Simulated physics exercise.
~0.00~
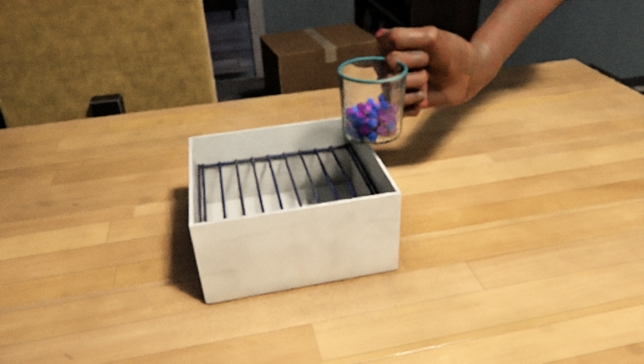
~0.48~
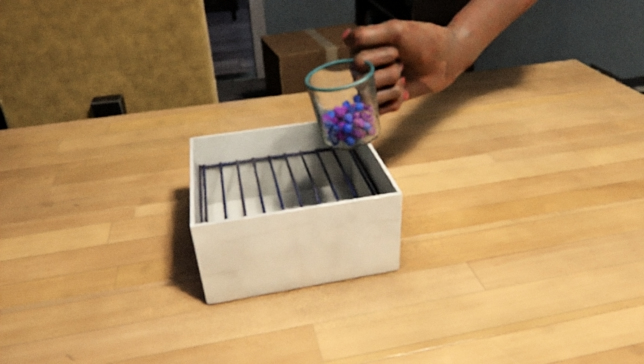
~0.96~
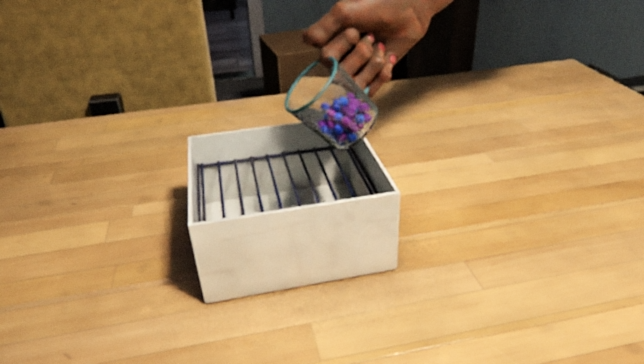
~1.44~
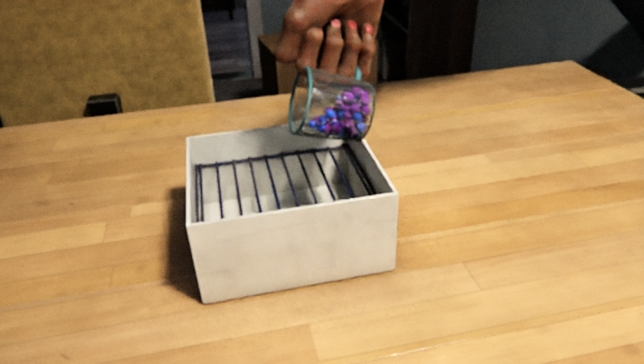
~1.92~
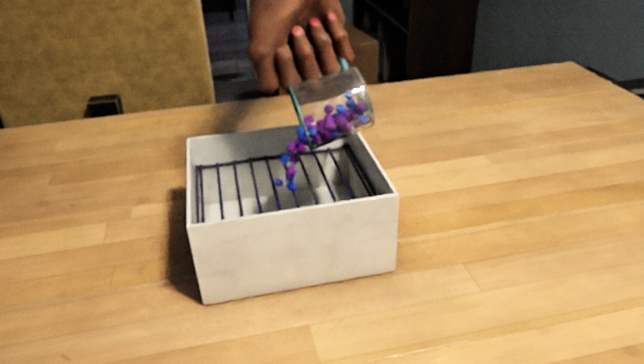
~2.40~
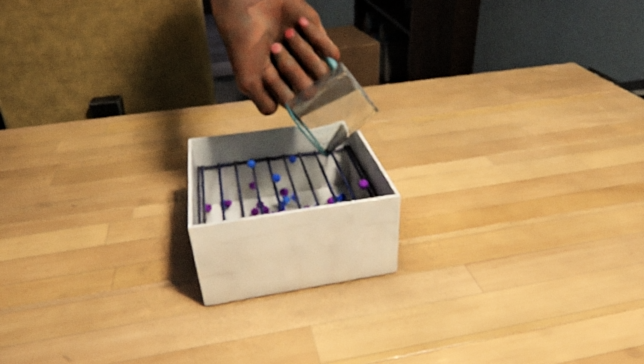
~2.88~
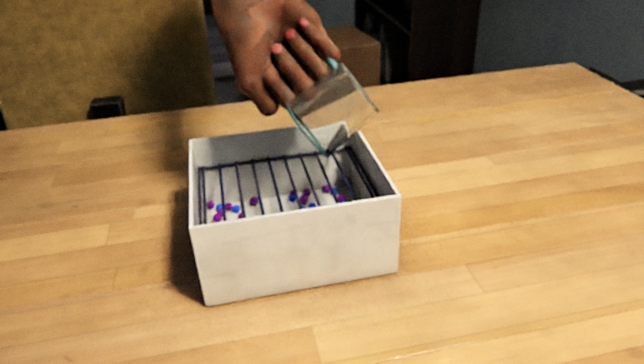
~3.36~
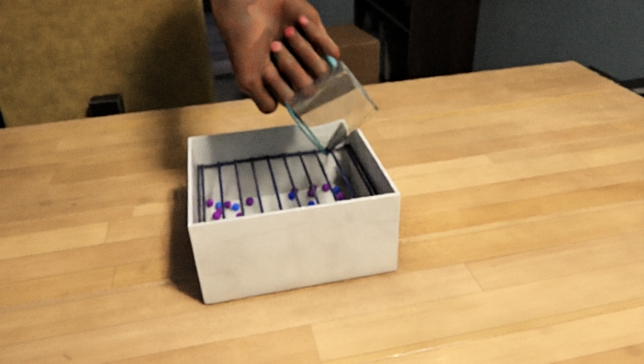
A hand moves a clear cup of small blue and purple pieces left over a white box with a wire rack, tipping it until the pieces pour out. Both colours fall through the wires and come to rest beneath the rack, while the hand holds the emptied cup upside down above.
